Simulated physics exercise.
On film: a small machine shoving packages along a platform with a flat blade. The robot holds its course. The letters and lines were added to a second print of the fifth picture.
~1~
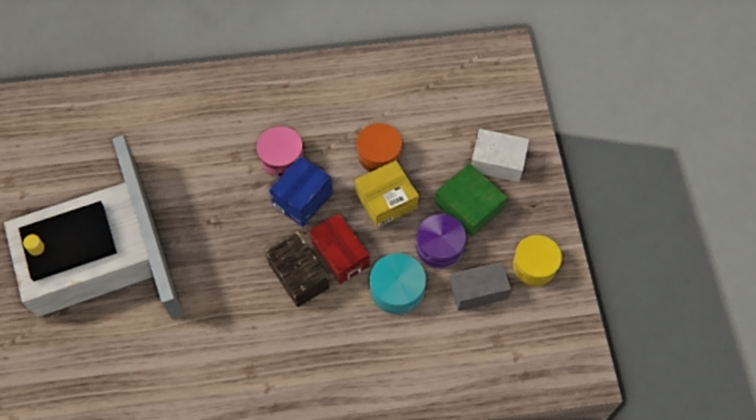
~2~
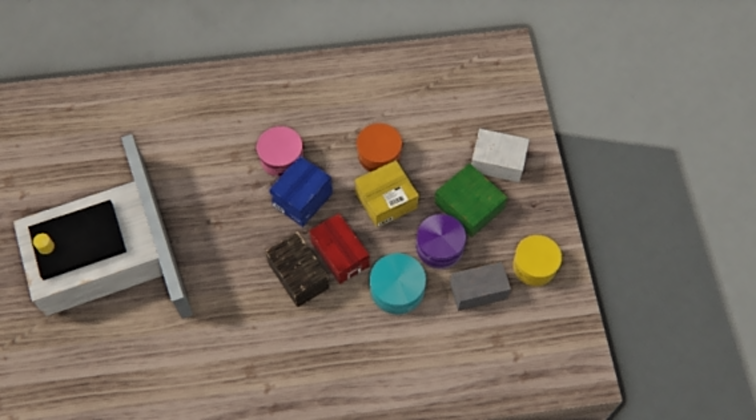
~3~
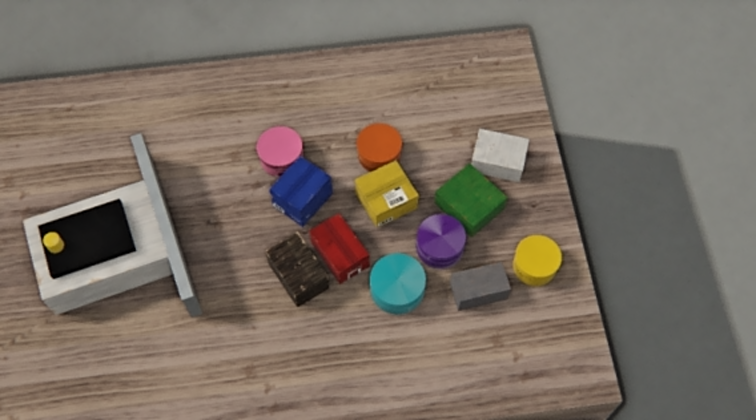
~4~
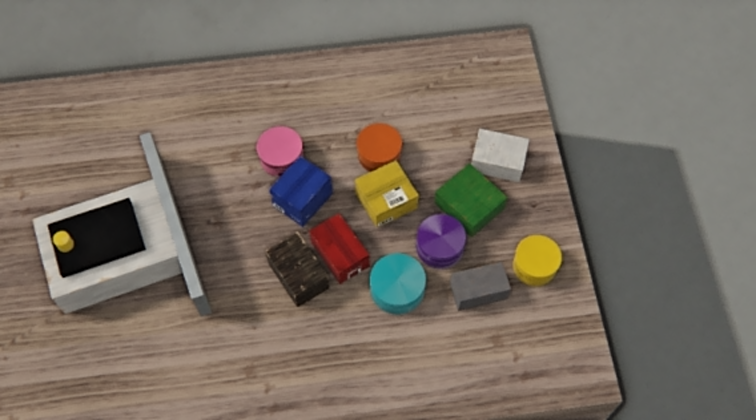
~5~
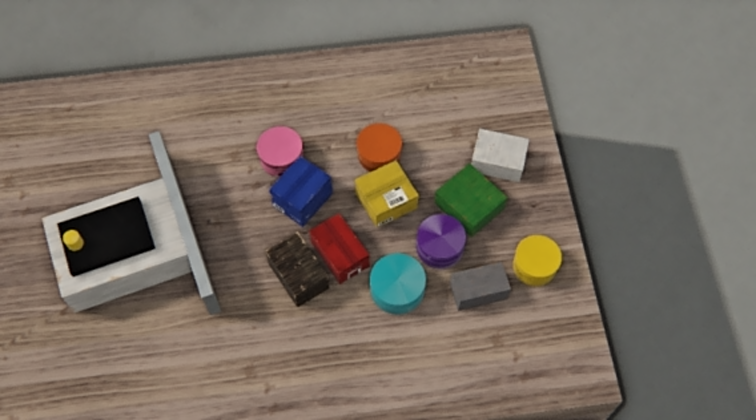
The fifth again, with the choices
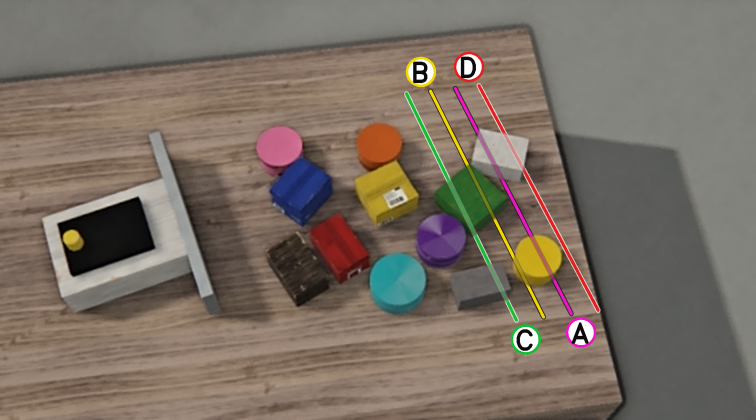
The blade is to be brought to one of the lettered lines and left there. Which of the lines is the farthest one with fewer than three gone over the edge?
It should halt at C.
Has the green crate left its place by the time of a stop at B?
Yes.
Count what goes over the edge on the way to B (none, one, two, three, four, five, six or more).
In all, three.
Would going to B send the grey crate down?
No.
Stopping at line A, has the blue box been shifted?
By then, yes.
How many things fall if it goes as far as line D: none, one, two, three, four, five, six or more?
In all, six or more.
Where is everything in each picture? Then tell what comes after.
Pink pail (280, 152); blue box (301, 191); green crate (471, 200), in the first picture.
Robot (84, 237); black crate (298, 270), in the second picture.
Robot (93, 235); yellow parcel (387, 194), in the third picture.
Robot (103, 234); orange pail (380, 149), in the fourth picture.
Robot (112, 233); red parcel (340, 249); grey crate (480, 287); purple canister (440, 242), in the fifth picture.
On the marked copy, A at (510, 194); B at (484, 197); C at (458, 200); D at (535, 191).
Following C. Soon after the start, robot (215, 221); pink pail (289, 151); black crate (330, 266).
Later, robot (318, 209); yellow pail (546, 258); purple canister (504, 234).
In the end, robot (394, 201); green crate (564, 174); purple canister (573, 215); none fallen.
As for the rest, A drops five; B drops three; D drops seven.
